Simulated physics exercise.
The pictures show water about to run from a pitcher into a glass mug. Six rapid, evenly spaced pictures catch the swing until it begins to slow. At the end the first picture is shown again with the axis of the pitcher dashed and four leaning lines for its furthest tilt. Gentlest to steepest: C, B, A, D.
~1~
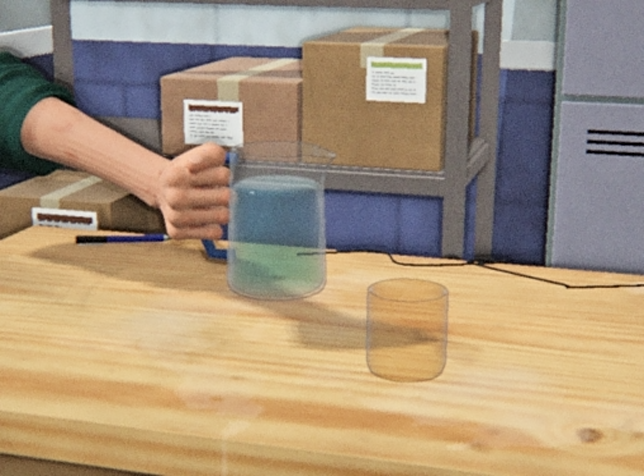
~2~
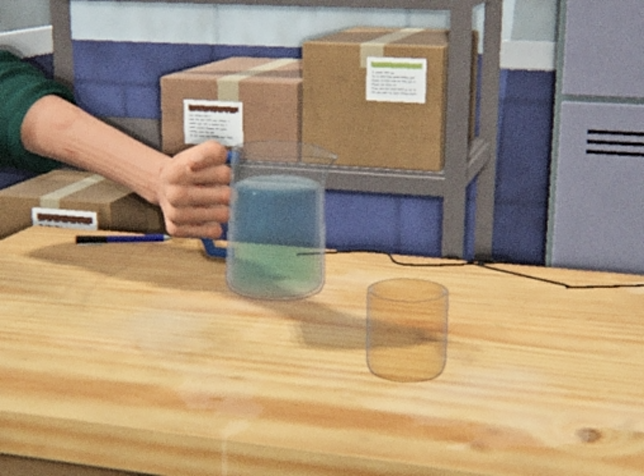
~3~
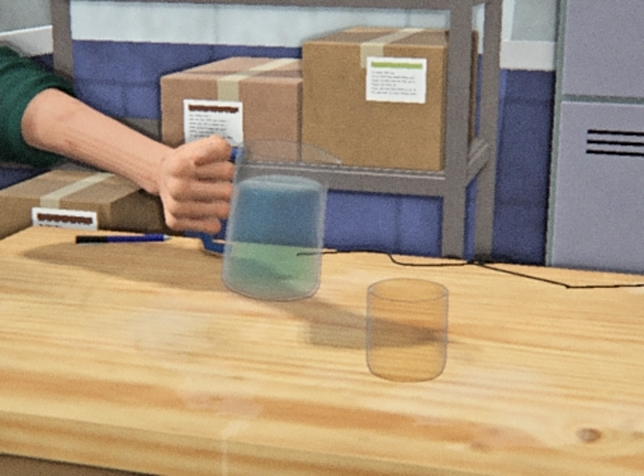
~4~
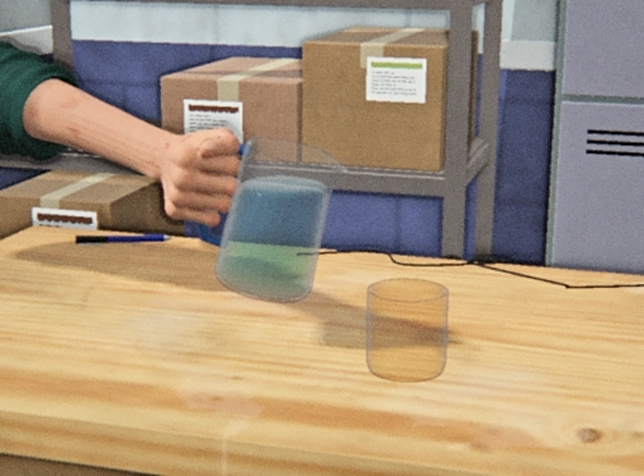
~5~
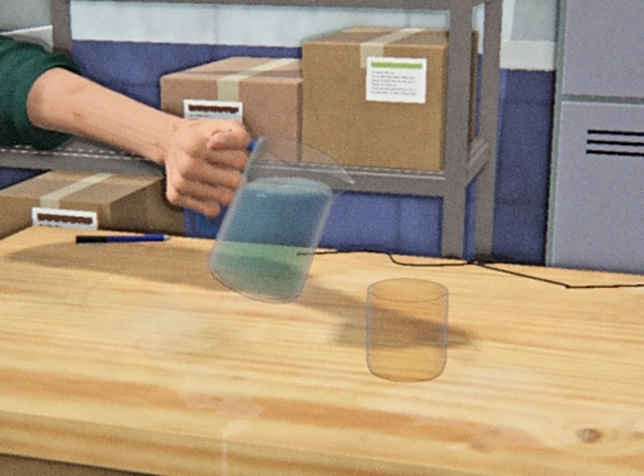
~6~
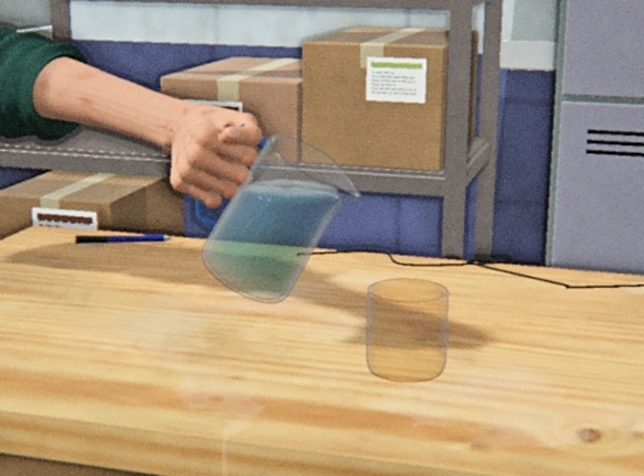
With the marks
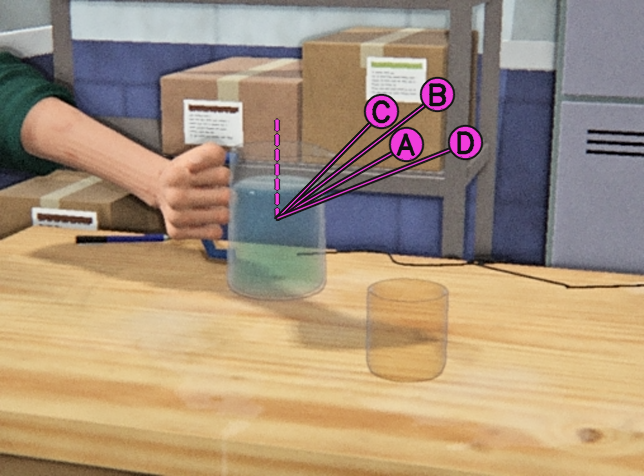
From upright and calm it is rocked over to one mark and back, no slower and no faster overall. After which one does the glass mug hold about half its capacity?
Take D.
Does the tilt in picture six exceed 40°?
No.
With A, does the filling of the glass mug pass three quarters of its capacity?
No, it does not.
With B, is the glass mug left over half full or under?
Under.
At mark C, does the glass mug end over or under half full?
Under.
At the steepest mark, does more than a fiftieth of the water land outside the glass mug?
No, it does not.
On the marked copy, A at (392, 153); B at (424, 105); C at (370, 124); D at (449, 150).
With A, the glass mug ends with about 30 % of what it can hold.
With B, the glass mug ends with about 17 % of what it can hold.
With C, the glass mug ends with about 8 % of what it can hold.
With D, the glass mug ends with about 50 % of what it can hold.
